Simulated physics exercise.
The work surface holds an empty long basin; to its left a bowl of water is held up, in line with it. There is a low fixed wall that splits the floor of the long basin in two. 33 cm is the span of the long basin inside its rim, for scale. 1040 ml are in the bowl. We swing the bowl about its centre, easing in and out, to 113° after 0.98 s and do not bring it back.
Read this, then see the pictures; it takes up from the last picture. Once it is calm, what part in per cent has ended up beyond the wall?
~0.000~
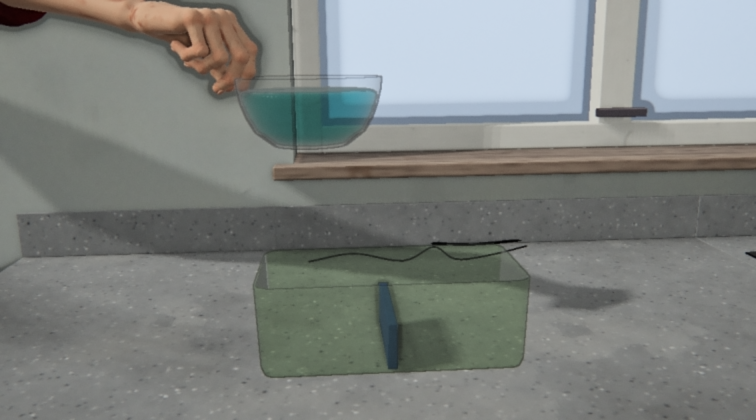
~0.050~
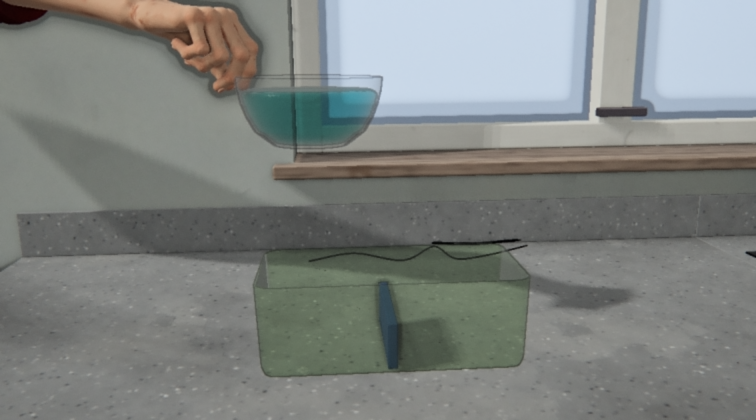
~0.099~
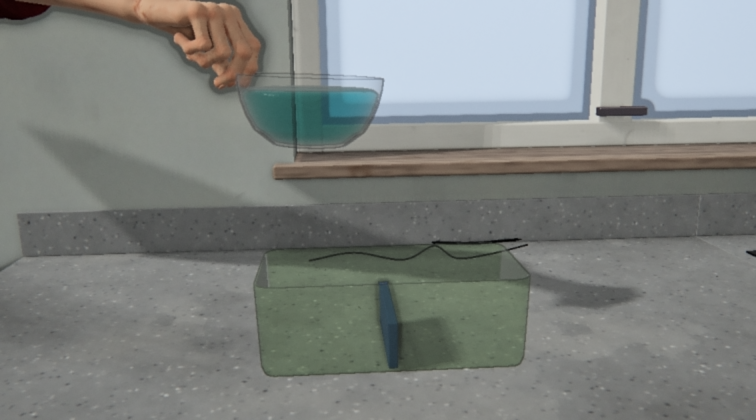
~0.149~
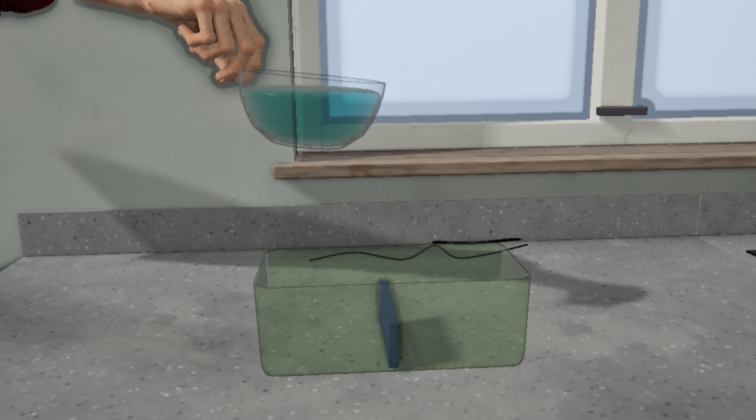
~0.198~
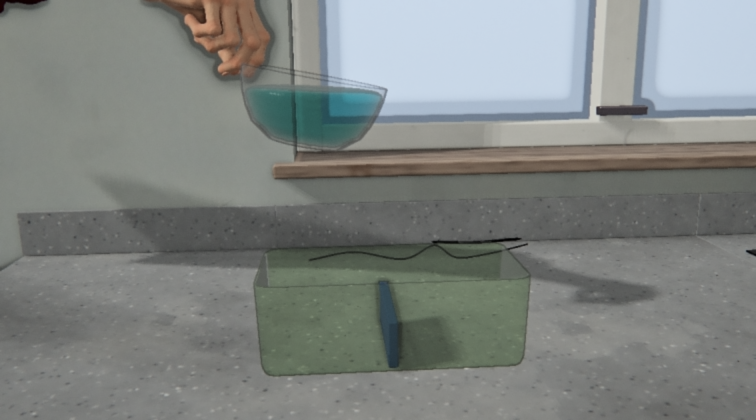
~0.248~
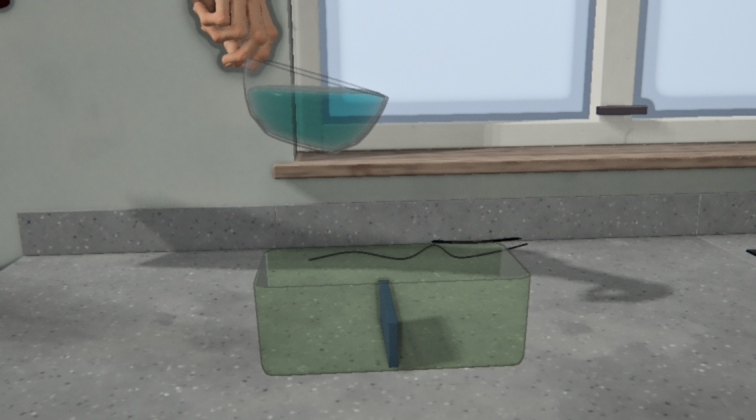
About 85 per cent ends up there.
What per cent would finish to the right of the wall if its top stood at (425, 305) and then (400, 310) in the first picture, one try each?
The first gives near 60 per cent and the second near 75 per cent.
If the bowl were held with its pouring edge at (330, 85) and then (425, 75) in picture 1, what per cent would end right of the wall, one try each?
It comes to 55 per cent, and then 85 per cent.
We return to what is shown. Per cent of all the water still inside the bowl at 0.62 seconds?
About 32 per cent.
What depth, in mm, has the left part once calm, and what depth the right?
Depths: Left near 6 mm, right near 38 mm.
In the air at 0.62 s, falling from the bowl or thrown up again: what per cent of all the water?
Near 48 per cent of it all.
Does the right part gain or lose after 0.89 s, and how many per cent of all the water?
It climbs by roughly 3 per cent.
Then, 0.62 s in, the tilt is 79° and 31 per cent is still to pour, 0 is left of the wall and 20 right of it.
Then, 0.89 s in, the tilt is 111° and 0 per cent is still to pour, 8 is left of the wall and 82 right of it.
Then, 1.17 s in, the tilt is 113° and 0 per cent is still to pour, 13 is left of the wall and 85 right of it.
Then, 1.48 s in, the tilt is 113° and 0 per cent is still to pour, 13 is left of the wall and 85 right of it.
Finally, 13 per cent lies left of the wall, 85 right of it and 2 outside.
